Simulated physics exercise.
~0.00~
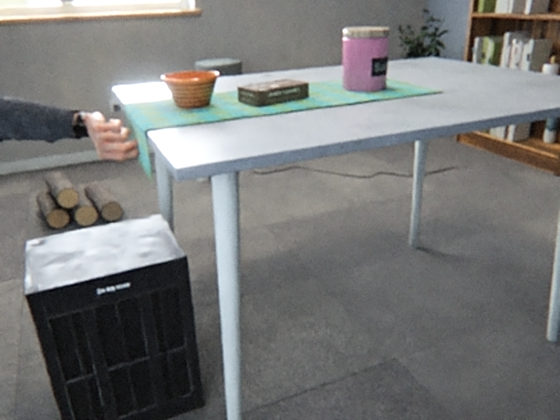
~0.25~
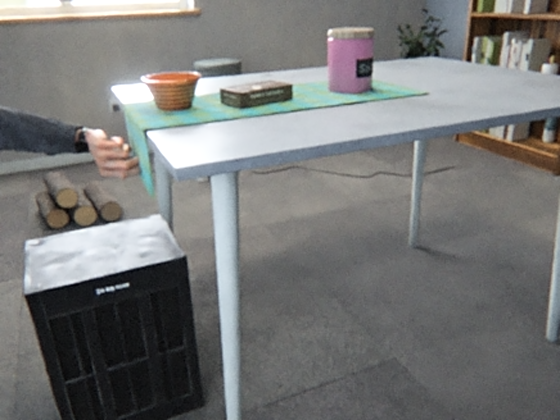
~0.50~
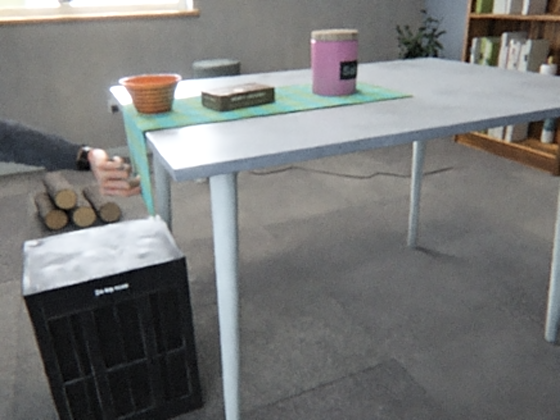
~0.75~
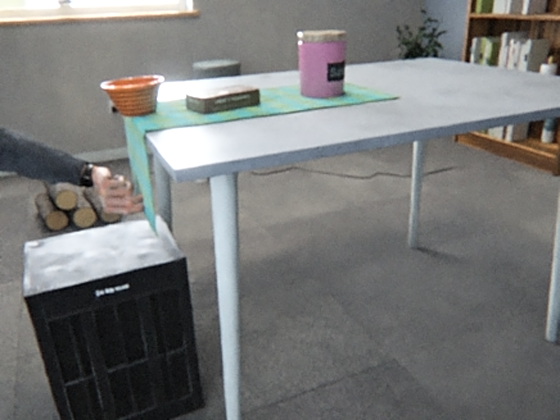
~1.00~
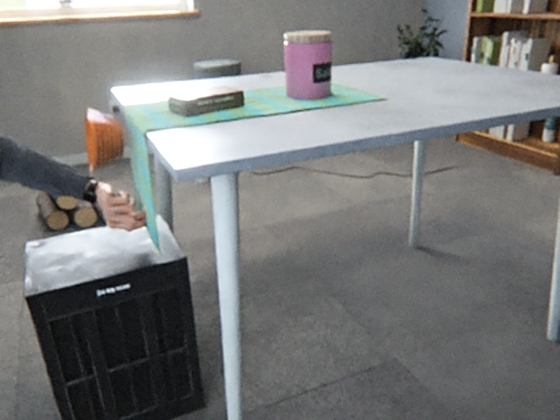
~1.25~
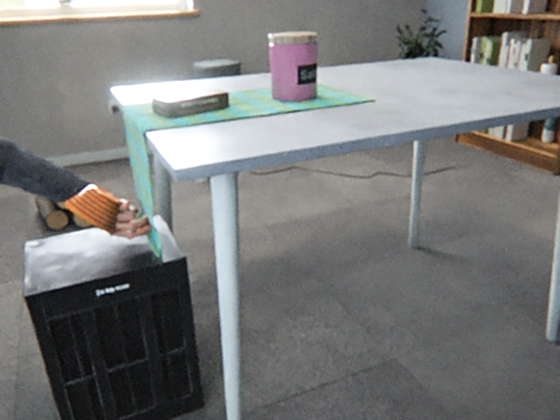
An arm in a dark sleeve reaches in from the left of a grey-floored room, its hand at the hanging end of a turquoise runner on a pale table, seen from slightly above. An orange bowl, a small dark packet and an upright pink canister sit on the cloth, with a black crate below and logs behind. The hand draws the cloth down, and all three objects slide left together. The bowl reaches the table's end, tips over and drops towards the crate beside the hand. The packet and upright canister remain on the table.
